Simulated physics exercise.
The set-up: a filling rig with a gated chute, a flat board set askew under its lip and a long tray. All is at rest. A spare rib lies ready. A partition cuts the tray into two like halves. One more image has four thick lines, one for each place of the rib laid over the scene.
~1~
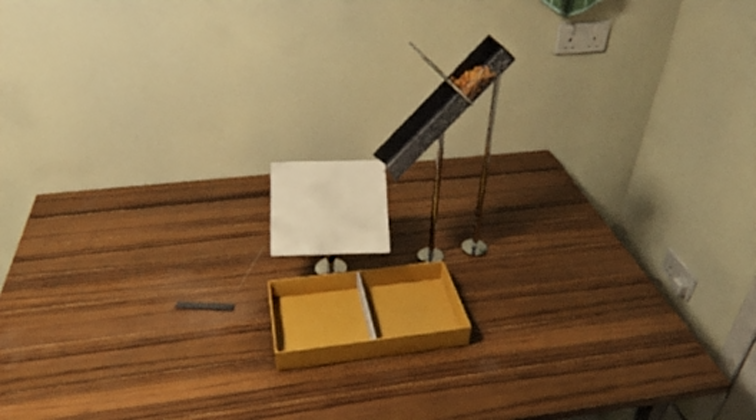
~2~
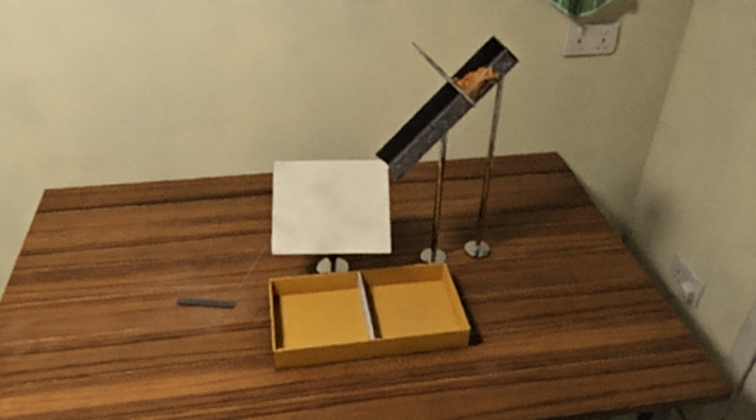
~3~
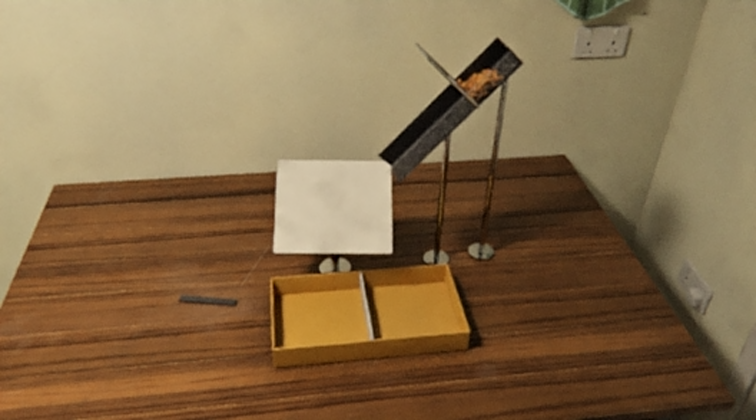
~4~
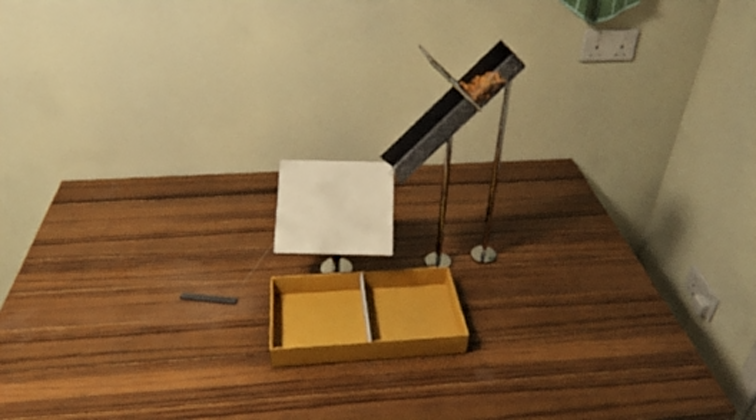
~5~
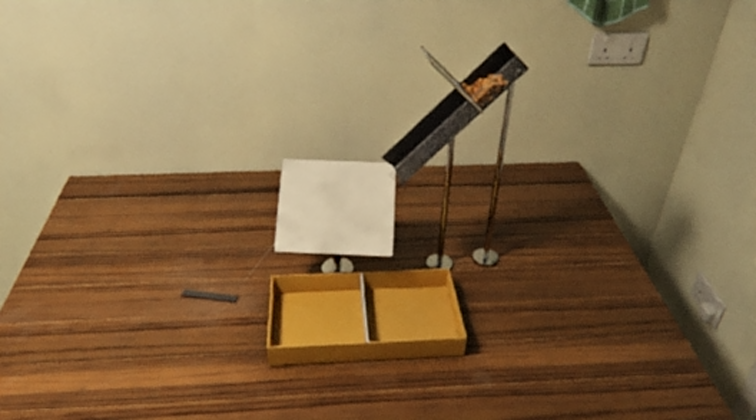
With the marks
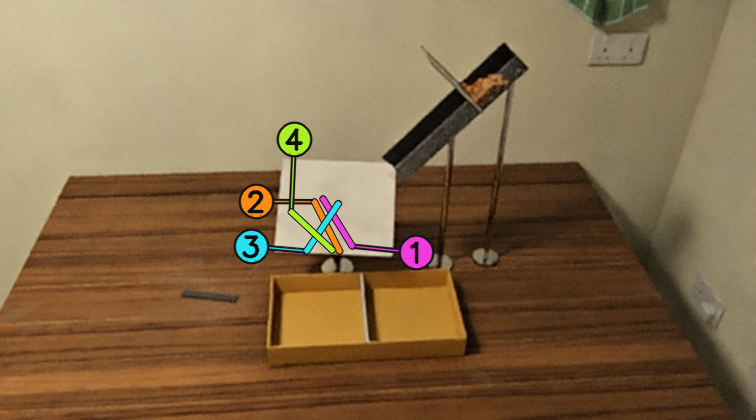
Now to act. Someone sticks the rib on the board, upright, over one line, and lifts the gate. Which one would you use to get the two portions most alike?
1 is best.
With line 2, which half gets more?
More lands on the left.
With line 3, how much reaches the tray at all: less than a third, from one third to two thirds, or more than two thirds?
It is more than two thirds.
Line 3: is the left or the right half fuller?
The left half.
On the marked copy, line 1 from (322, 198) to (352, 246); line 2 from (314, 201) to (339, 251); line 3 from (338, 203) to (306, 251); line 4 from (291, 211) to (332, 250).
With 1, of what is caught, about half in the left half, about half in the right.
With 2, of what is caught, nearly all in the left half, a small part in the right.
With 3, of what is caught, nearly all in the left half, a stray few in the right.
With 4, of what is caught, nearly all in the left half, a stray few in the right.
